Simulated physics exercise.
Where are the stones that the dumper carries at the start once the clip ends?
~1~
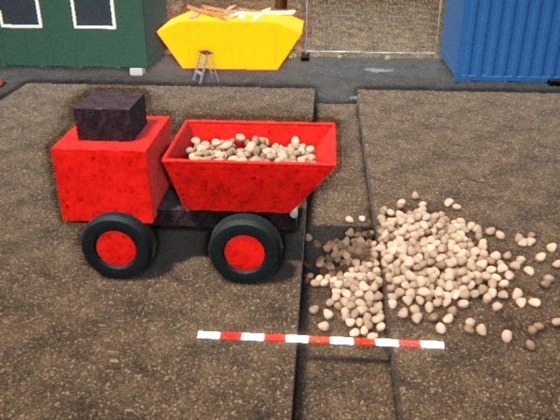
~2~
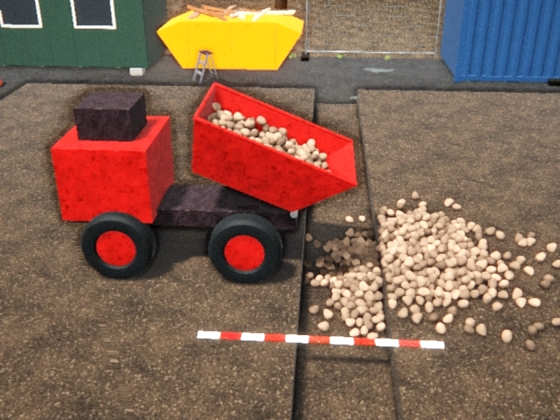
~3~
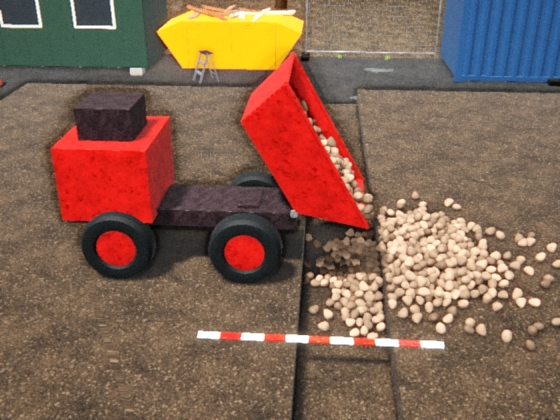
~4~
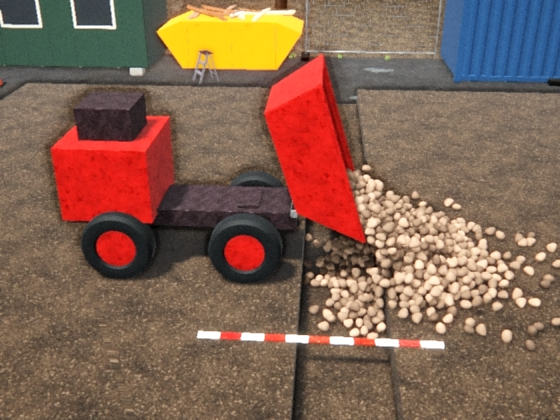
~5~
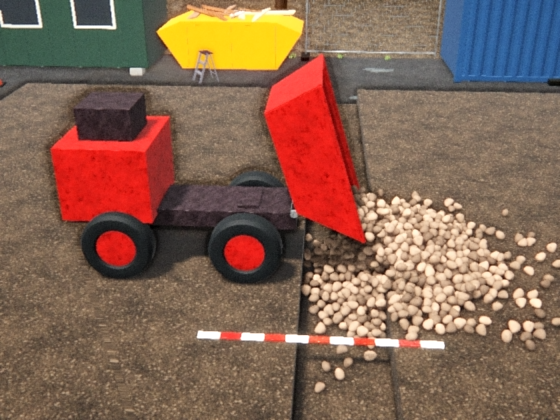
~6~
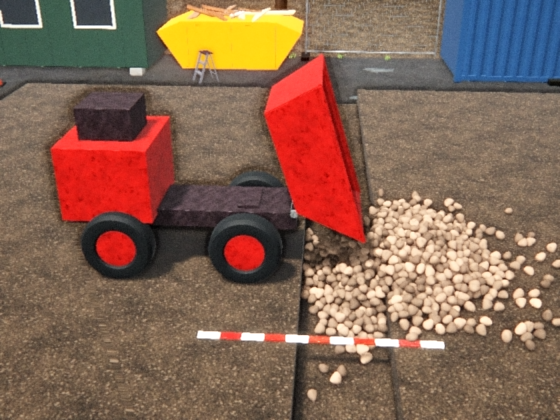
They start in the red body of the dumper, and at the end they lie lower down and further right, on the ground in and around the trench, joined with the earlier heap.
